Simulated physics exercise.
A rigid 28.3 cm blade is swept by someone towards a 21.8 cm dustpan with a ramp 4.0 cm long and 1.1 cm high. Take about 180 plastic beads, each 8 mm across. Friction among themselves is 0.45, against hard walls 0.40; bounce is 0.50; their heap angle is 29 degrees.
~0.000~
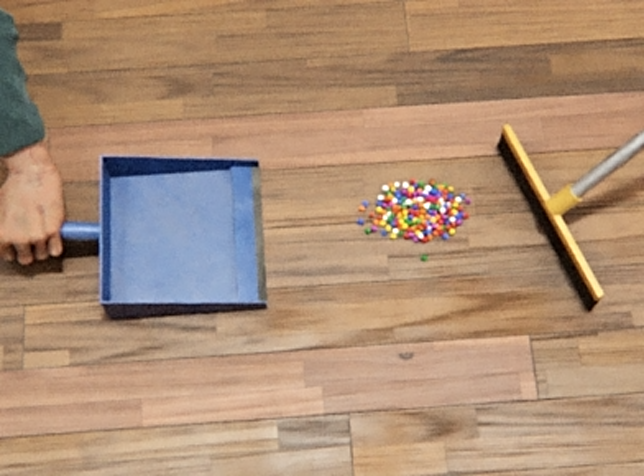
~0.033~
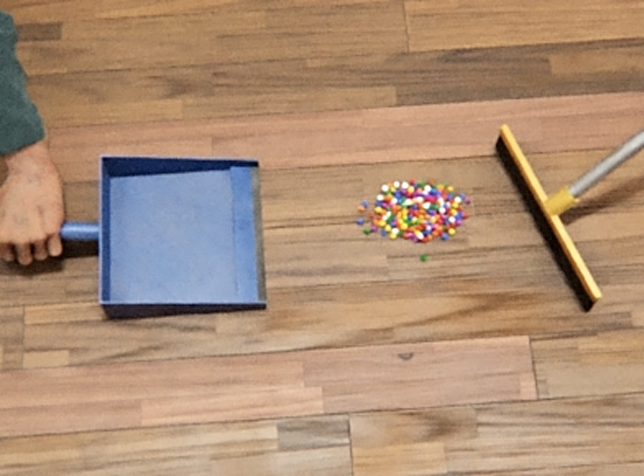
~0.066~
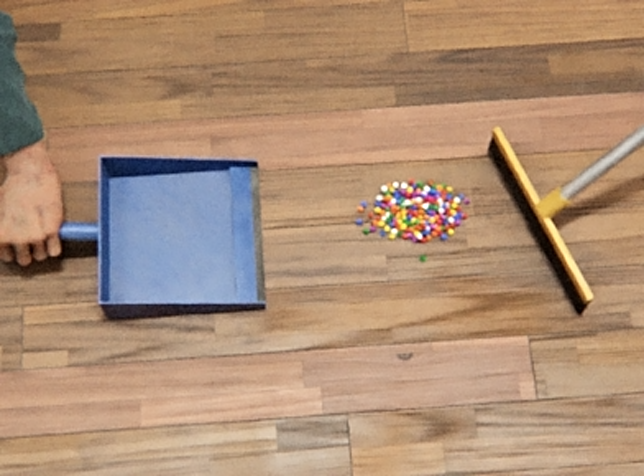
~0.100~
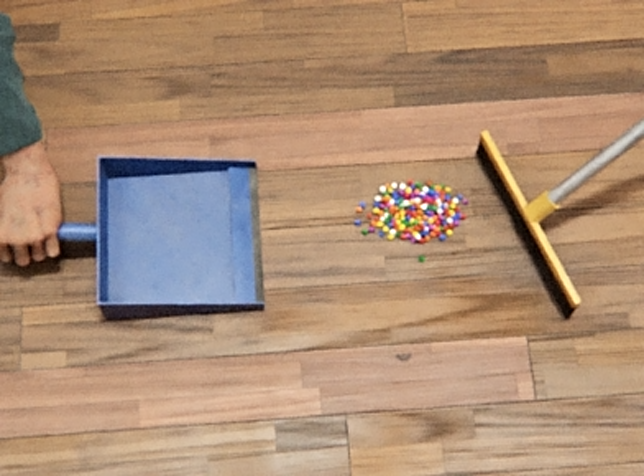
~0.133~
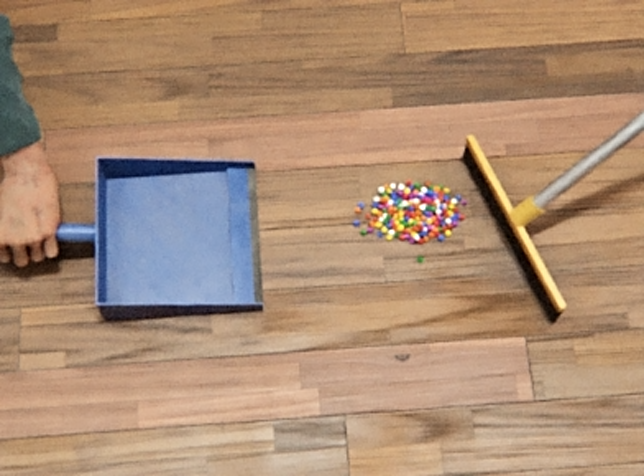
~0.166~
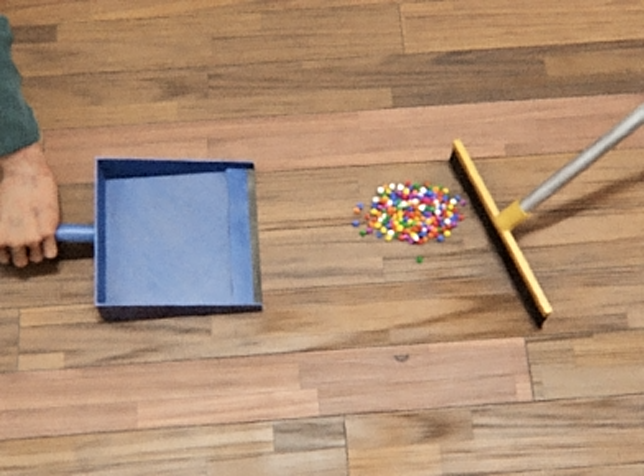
At first, a hand holds a blue dustpan at the left on a wooden floor, with a small pile of colourful beads in the middle and a yellow-edged broom at the right. The slanted broom then slides leftward and slightly downward, closing in on the beads, while the pile and dustpan stay almost still.
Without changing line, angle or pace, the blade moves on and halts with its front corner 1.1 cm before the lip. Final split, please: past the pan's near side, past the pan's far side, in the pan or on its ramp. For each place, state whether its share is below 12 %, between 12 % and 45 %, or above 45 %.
Near side: Between 12 % and 45 %; far side: Below 12 %; pan: Between 12 % and 45 %.
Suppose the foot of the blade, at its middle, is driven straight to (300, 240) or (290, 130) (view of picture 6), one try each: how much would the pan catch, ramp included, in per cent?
I'd expect around 15 percent, then around 0 percent.
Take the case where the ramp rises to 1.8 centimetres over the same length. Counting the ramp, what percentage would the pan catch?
Estimate: About 15 in a hundred.
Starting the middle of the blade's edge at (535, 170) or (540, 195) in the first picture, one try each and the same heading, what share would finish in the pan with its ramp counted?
Estimates: 15 percent and 20 percent.
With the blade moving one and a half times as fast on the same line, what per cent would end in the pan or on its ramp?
Then around 40 per cent.
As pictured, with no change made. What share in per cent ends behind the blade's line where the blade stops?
Some 10 percent of it.
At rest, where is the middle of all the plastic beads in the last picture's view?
In the last view, approximately (263, 269).
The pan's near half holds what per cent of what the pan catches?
About 80 %.
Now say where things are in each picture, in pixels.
Blade from (598, 296) to (506, 131), moved 0.0 cm, 0 of the pieces shifted so far; middle of the pieces at (421, 210); pan at (173, 242), in the first picture.
Blade from (595, 297) to (503, 131), moved 0.3 cm, 0 of the pieces shifted so far; middle of the pieces at (420, 210), in the second picture.
Blade from (588, 299) to (496, 134), moved 1.3 cm, 0 of the pieces shifted so far; middle of the pieces at (419, 210), in the third picture.
Blade from (575, 303) to (484, 137), moved 2.9 cm, 0 of the pieces shifted so far; middle of the pieces at (418, 211), in the fourth picture.
Blade from (561, 308) to (470, 141), moved 4.9 cm, 0 of the pieces shifted so far; middle of the pieces at (417, 211), in the fifth picture.
Blade from (547, 312) to (456, 145), moved 6.8 cm, 0 of the pieces shifted so far; middle of the pieces at (416, 212); pan at (168, 244). The blade's pace is about 0.59 m/s, heading 14 degrees towards the viewer's side, in the sixth picture.
After 0.41 s, middle of the blade 20 cm from the lip; 0 % over the lip, far side 0 %, near side 0 %.
After 0.57 s, middle of the blade 11 cm from the lip; 0 % over the lip, far side 5 %, near side 10 %.
After 0.85 s, middle of the blade 6 cm from the lip; 25 % over the lip, far side 5 %, near side 20 %.
By 1.5 s all is still; near side 20 %, far side 5 %, pan 20 %, in front of the lip or behind the blade 55 %.
